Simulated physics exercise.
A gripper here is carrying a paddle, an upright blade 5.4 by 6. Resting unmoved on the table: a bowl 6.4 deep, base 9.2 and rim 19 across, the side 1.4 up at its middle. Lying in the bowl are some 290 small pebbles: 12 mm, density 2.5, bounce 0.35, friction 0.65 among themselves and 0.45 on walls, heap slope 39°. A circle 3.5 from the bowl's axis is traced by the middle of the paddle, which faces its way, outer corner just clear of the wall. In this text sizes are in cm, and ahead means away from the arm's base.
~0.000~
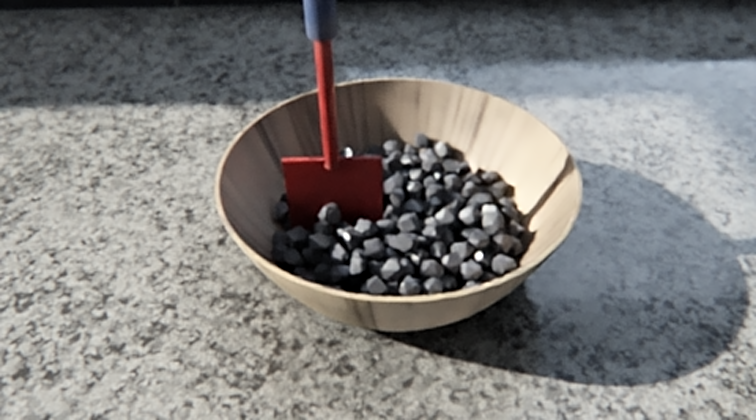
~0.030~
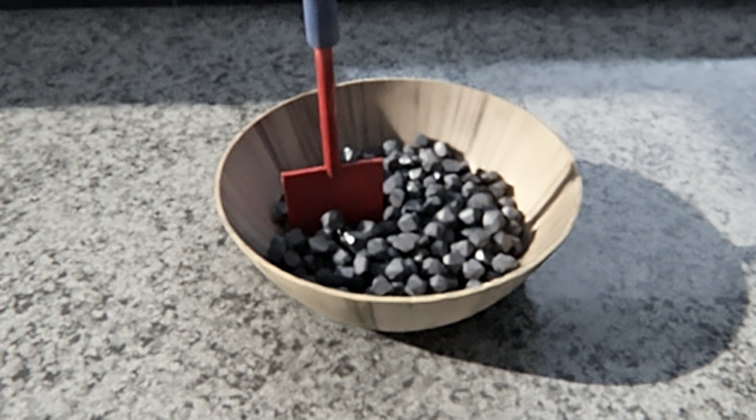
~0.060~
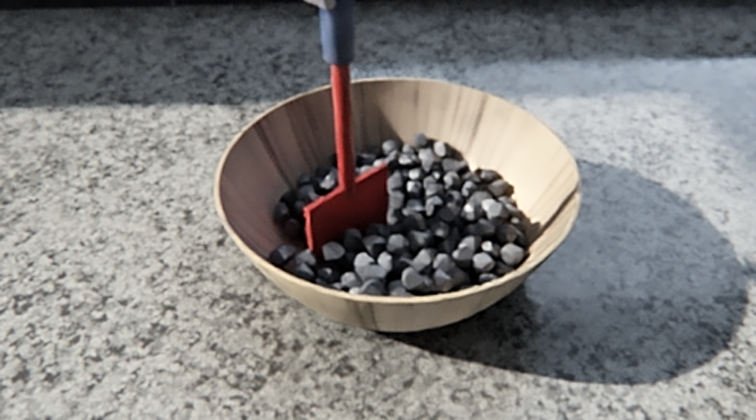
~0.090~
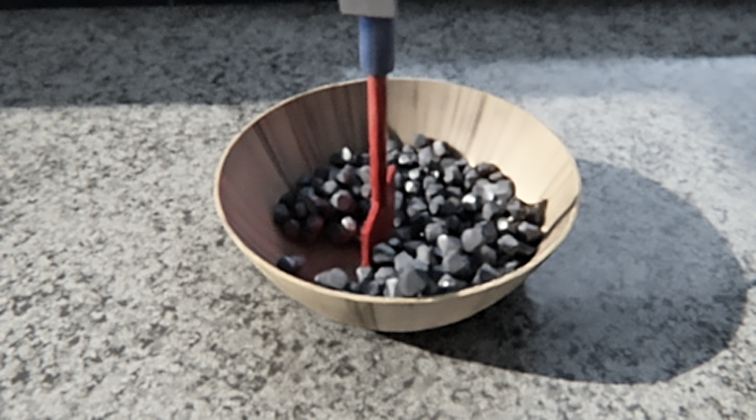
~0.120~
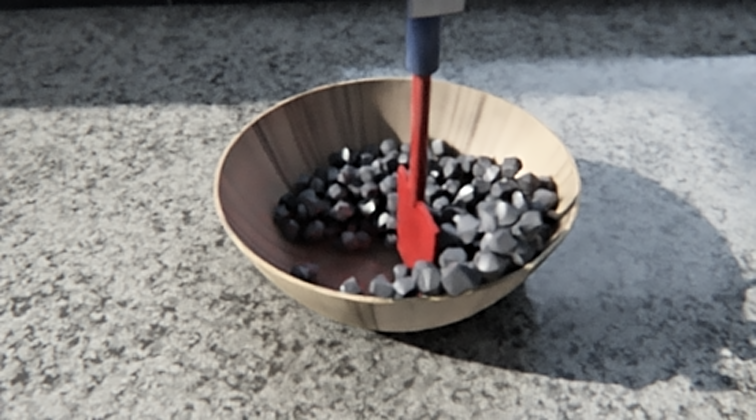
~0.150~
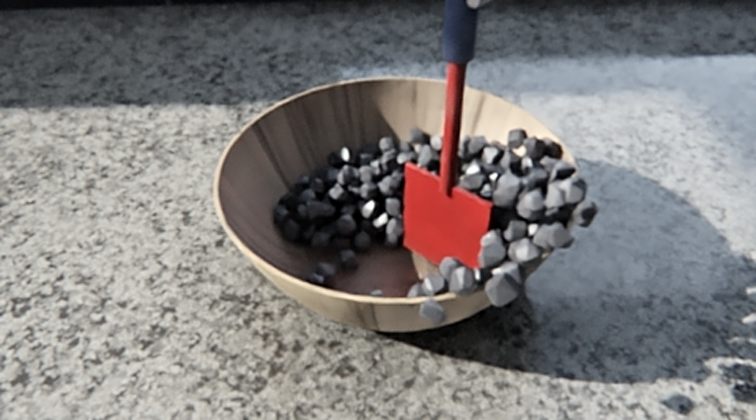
Red paddle sweeping through dark pebbles in a wooden bowl, turning as it pushes them rightward, with some going over the rim.
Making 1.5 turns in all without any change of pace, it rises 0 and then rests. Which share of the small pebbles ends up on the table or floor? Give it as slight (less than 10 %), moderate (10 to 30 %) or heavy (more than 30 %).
It is heavy.
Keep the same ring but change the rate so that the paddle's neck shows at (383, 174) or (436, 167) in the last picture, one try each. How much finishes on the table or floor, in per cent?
Well, about 15 percent the first time and about 35 percent the second.
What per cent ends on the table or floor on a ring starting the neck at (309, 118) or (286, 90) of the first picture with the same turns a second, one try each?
I'd guess some 55 and 15 percent.
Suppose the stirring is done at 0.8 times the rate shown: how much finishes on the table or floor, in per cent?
That gives some 30 percent.
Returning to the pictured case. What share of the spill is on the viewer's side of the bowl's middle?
Some 40 per cent.
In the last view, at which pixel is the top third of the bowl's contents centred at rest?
About (471, 172).
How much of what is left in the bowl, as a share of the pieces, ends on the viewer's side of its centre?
Some 40 per cent.
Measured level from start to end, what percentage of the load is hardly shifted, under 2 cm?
Around 0 per cent.
After 0.30 s, 289° round, highest piece 11 above the table; 232 in the bowl, 13 on the table or floor, 44 in flight or on the tool.
After 0.44 s, 82° round, highest piece 10 above the table; 189 in the bowl, 76 on the table or floor, 24 in flight or on the tool.
After 0.72 s, 180° round, highest piece 6 above the table; 173 in the bowl, 116 on the table or floor.
After 1.42 s, 180° round, highest piece 6 above the table; 173 in the bowl, 116 on the table or floor.
In the end, 173 in the bowl, 116 on the table or floor. That is 40 % on the table or floor.
